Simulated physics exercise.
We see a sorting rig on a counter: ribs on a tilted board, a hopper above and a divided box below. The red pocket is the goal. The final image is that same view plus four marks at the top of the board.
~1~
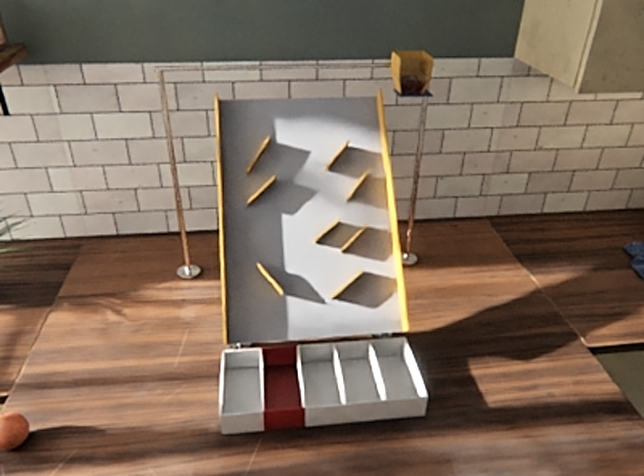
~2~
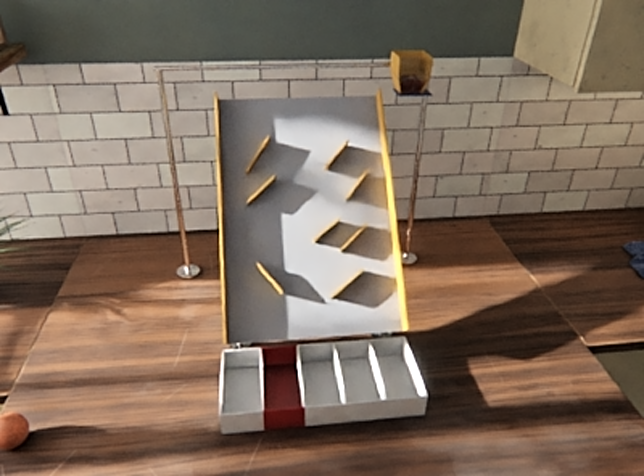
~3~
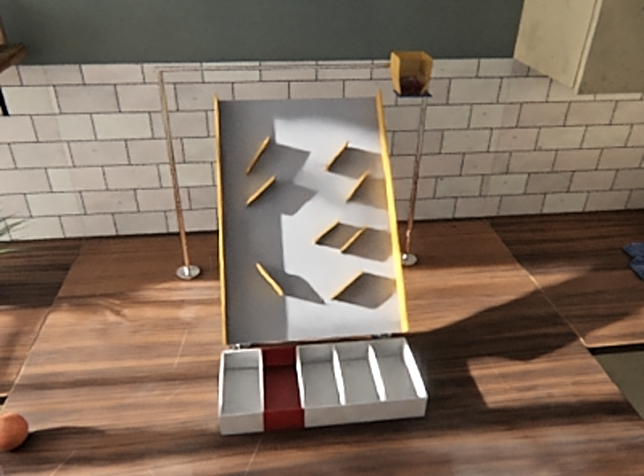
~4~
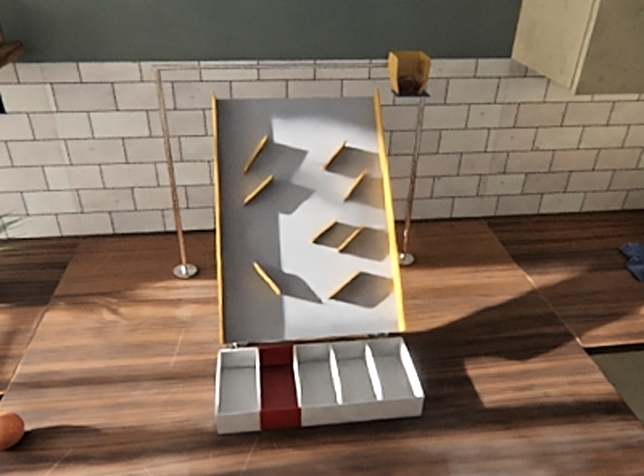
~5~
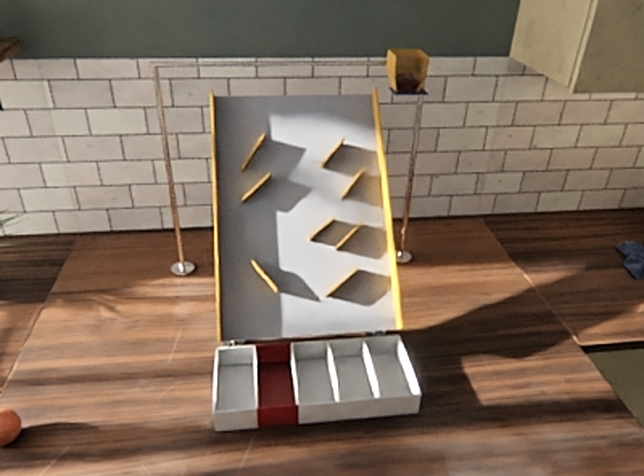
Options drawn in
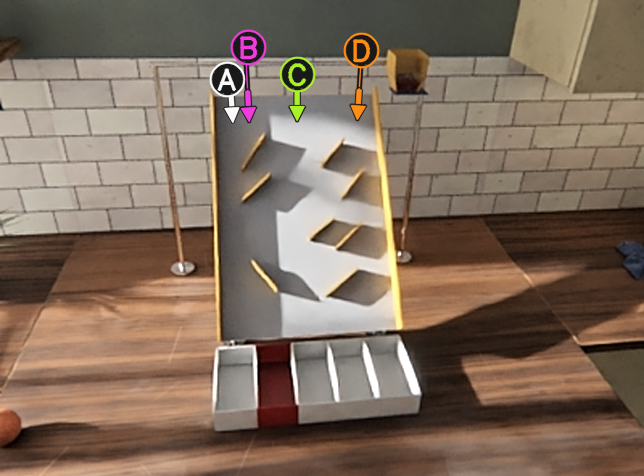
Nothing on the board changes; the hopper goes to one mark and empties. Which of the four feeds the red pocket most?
I would pick mark C.
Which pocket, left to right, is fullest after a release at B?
It is the first one.
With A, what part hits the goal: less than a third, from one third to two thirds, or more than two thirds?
It is less than a third.
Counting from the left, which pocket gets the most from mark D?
It is the fifth one.
On the marked copy, mark A meets the board at (232, 117); mark B meets the board at (248, 116); mark C meets the board at (297, 115); mark D meets the board at (357, 114).
For mark A, a stray few in the red pocket, most in other pockets, a small part outside the box.
For mark B, a small part in the red pocket, nearly all in other pockets.
For mark C, about a third in the red pocket, about two thirds in other pockets, a stray few outside the box.
For mark D, a small part in the red pocket, most in other pockets, a stray few held on the board, a small part outside the box.
